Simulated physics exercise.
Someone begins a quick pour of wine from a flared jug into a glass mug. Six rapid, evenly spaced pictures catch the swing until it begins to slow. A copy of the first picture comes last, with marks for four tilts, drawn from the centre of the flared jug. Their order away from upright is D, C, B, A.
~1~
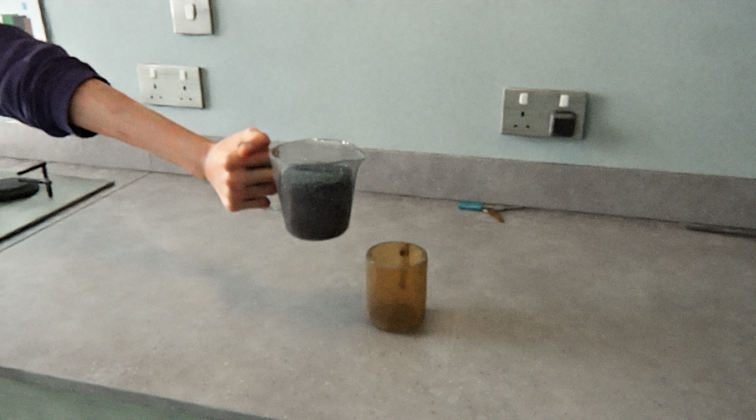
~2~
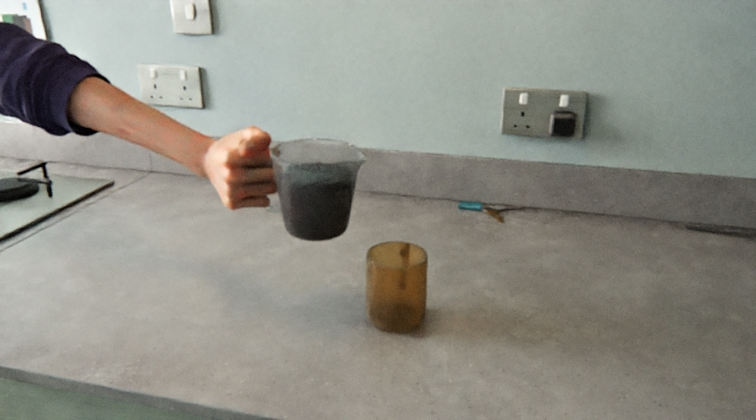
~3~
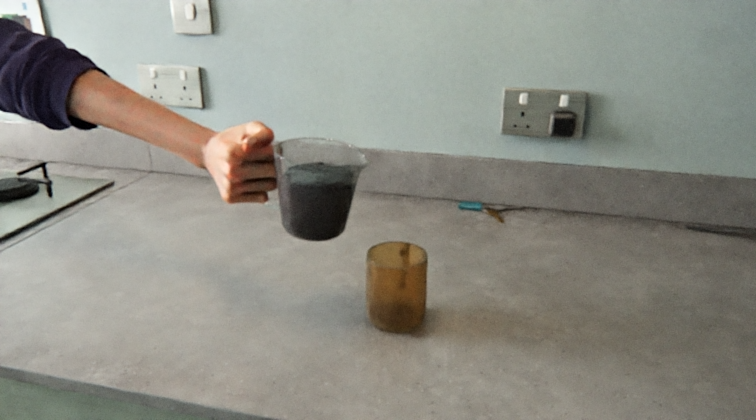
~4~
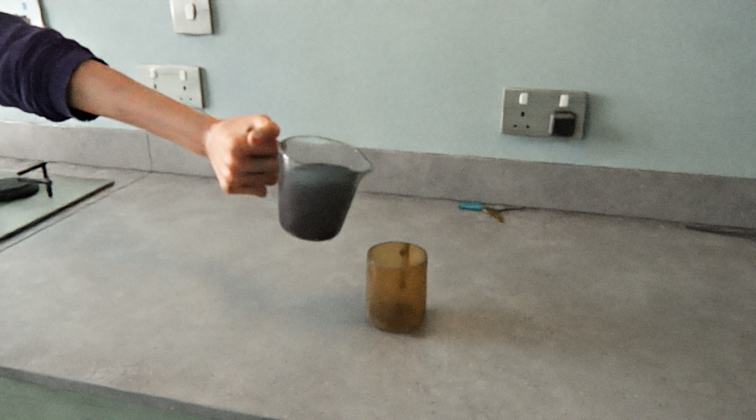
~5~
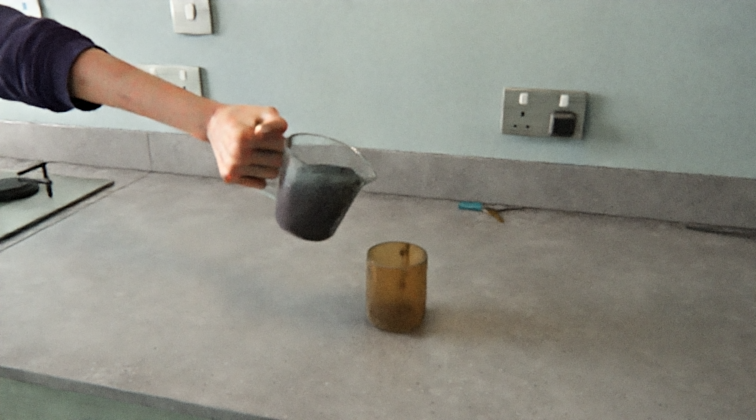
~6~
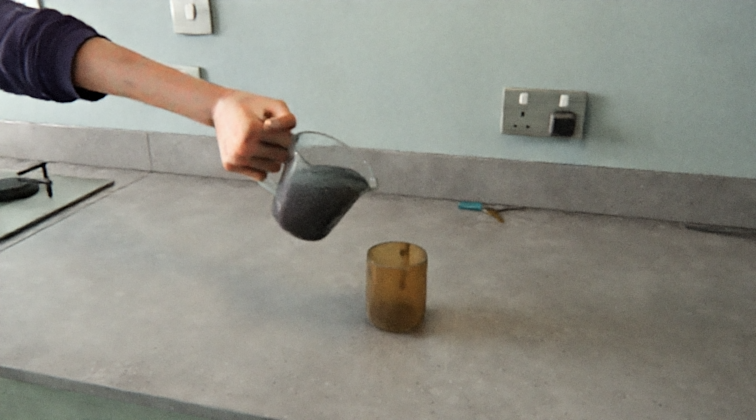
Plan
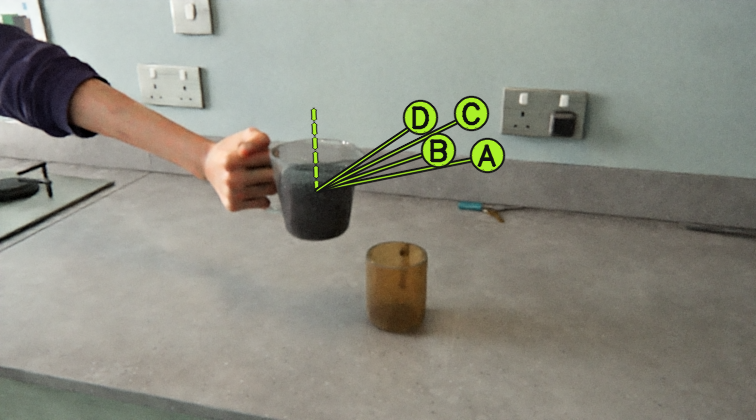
On a grey counter, a hand gradually tilts a jug of dark liquid rightward above a mug.
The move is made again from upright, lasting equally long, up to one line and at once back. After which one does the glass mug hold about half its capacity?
C works best here.
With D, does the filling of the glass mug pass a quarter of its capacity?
Yes.
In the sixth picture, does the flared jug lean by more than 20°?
Yes, it does.
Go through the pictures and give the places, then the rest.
Upright, lip at (364, 158); rim of the glass mug round (397, 254); nothing has left yet.
Upright, lip at (365, 159); nothing has left yet.
Tipped about 6°, lip at (368, 163); nothing has left yet.
Tipped about 13°, lip at (371, 170); nothing has left yet.
Tipped about 21°, lip at (374, 178); nothing has left yet.
Tipped about 29°, lip at (376, 187); nothing has left yet.
On the marked copy, A at (471, 159); B at (421, 155); C at (456, 121); D at (407, 129).
Choosing A, the glass mug ends with about 79 % of what it can hold.
Choosing B, the glass mug ends with about 65 % of what it can hold.
Choosing C, the glass mug ends with about 50 % of what it can hold.
Choosing D, the glass mug ends with about 35 % of what it can hold.
